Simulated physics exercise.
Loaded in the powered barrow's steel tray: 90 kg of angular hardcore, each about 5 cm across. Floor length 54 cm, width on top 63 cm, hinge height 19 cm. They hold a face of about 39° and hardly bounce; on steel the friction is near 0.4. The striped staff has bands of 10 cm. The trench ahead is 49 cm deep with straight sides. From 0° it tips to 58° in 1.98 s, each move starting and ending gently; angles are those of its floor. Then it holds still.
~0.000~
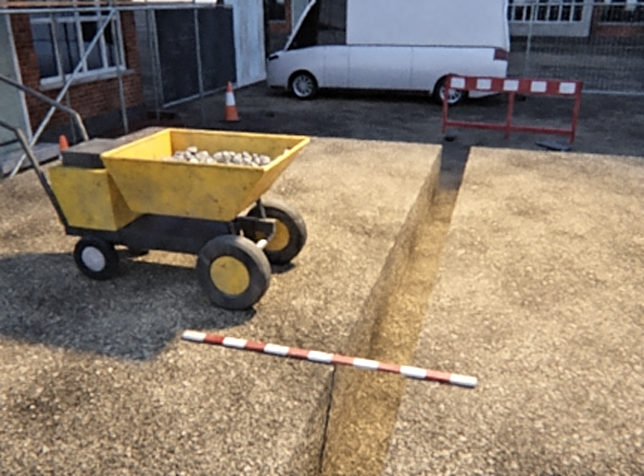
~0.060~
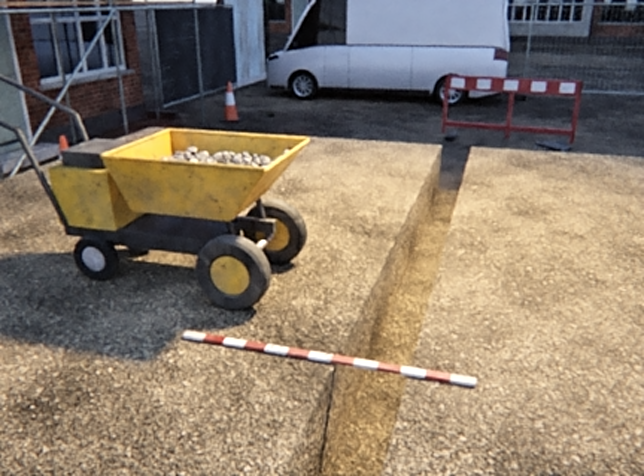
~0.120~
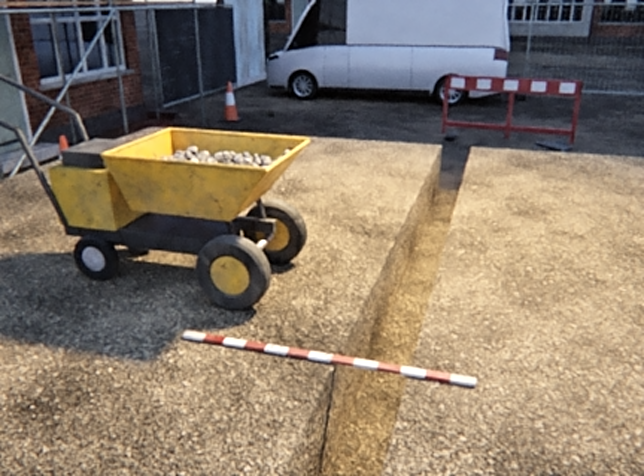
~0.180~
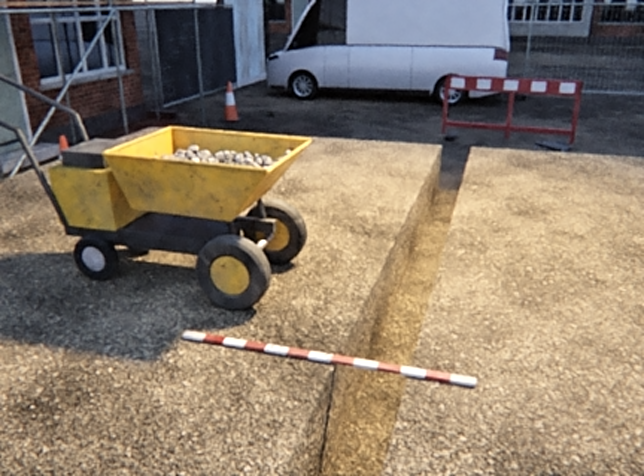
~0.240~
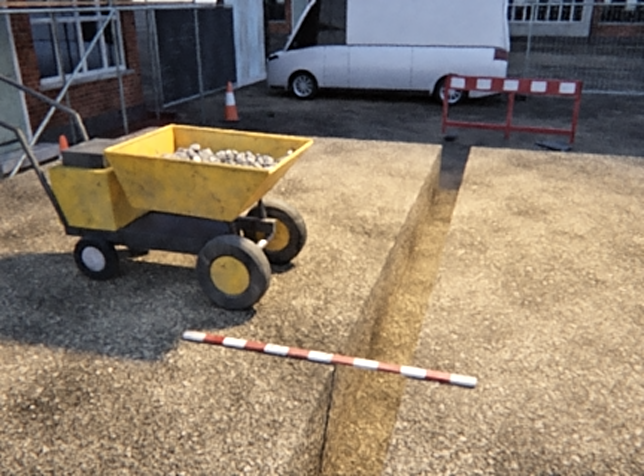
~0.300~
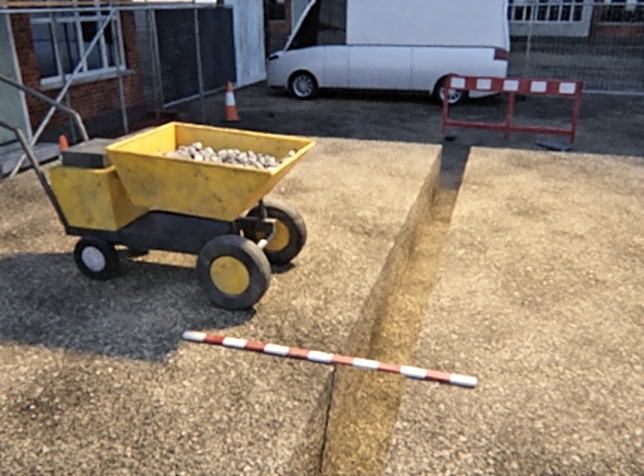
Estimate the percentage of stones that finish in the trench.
Close to 10 in a hundred.
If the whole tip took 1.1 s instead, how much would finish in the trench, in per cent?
It would be near 20 per cent.
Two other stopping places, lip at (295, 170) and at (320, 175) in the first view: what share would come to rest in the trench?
Near 10 per cent from the first place, 5 from the second.
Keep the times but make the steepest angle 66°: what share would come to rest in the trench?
In that case some 65 per cent.
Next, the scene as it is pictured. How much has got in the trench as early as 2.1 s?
About 0 per cent by then.
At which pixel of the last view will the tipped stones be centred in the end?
Their middle is at about (396, 379).
After 1.5 s the floor is at 49°; 100 % in the tray; the foremost stones are at (329, 225).
After 2.1 s the floor is at 58°; 100 % in the tray; the foremost stones are at (361, 256).
After 2.4 s the floor is at 58°; 98 % in the tray, 2 % in the trench; the foremost stones are at (401, 345).
After 4.4 s the floor is at 58°; 90 % in the tray, 10 % in the trench; the foremost stones are at (419, 374).
